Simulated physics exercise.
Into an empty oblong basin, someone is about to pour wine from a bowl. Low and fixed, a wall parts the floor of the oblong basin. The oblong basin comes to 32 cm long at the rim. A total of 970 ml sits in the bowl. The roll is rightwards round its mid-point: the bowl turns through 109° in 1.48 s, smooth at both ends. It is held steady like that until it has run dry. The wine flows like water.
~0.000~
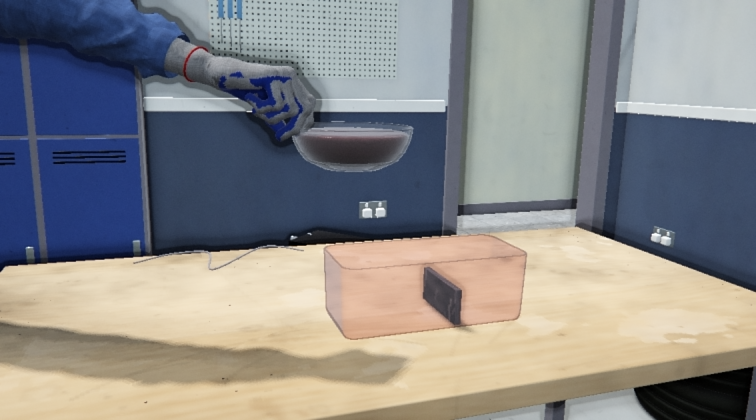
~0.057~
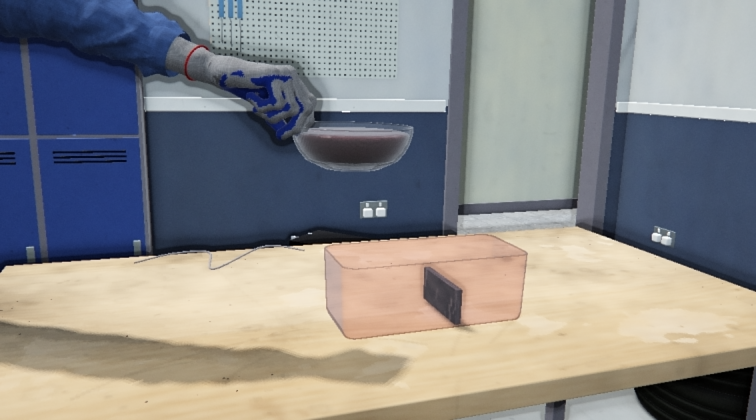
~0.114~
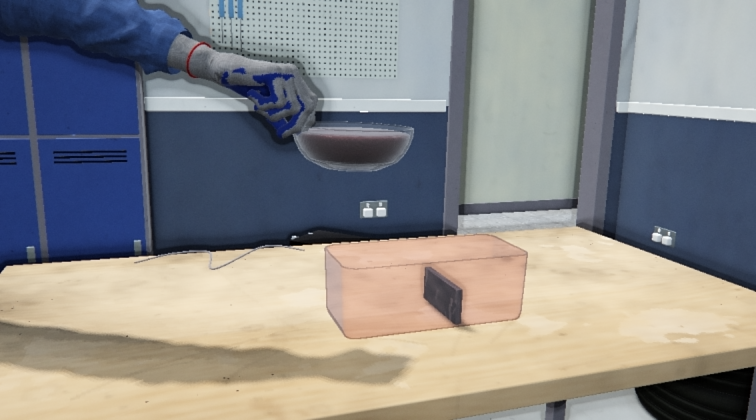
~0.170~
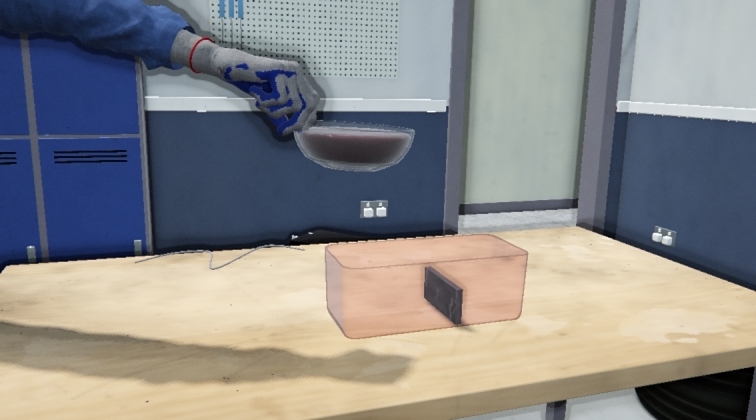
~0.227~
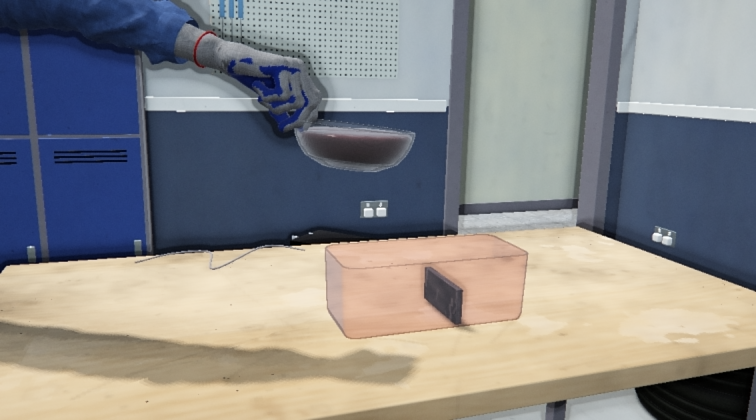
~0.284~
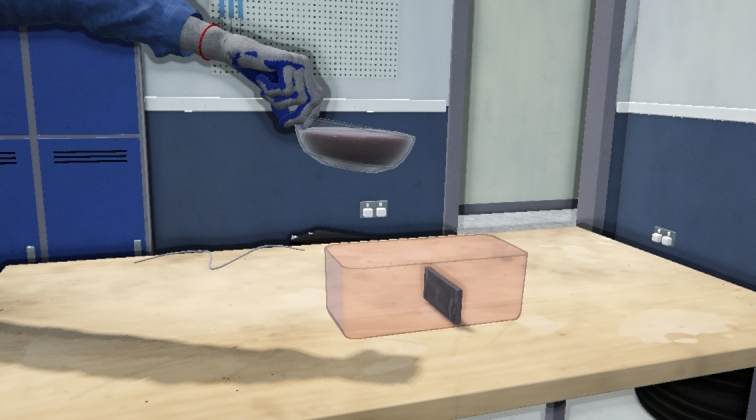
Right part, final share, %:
53 %.
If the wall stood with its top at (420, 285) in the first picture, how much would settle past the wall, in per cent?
Estimate: About 75 percent.
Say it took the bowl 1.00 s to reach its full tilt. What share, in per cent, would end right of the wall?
Estimate: Close to 40 per cent.
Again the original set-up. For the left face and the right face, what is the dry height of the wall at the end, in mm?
On the left it's about 44 mm; on the right, about 26 mm.
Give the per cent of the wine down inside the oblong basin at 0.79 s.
Around 28%.
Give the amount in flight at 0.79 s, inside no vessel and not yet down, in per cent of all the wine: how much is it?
I'd say close to 42 per cent.
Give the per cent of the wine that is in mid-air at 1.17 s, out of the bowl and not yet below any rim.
Close to 4 per cent.
By 0.79 s the tilt is 61° and 29 per cent is still to pour, 6 is left of the wall and 22 right of it.
By 1.17 s the tilt is 97° and 0 per cent is still to pour, 39 is left of the wall and 52 right of it.
By 1.56 s the tilt is 109° and 0 per cent is still to pour, 42 is left of the wall and 53 right of it.
By 1.98 s the tilt is 109° and 0 per cent is still to pour, 42 is left of the wall and 53 right of it.
At rest 42 per cent lies left of the wall, 53 right of it and 5 outside.
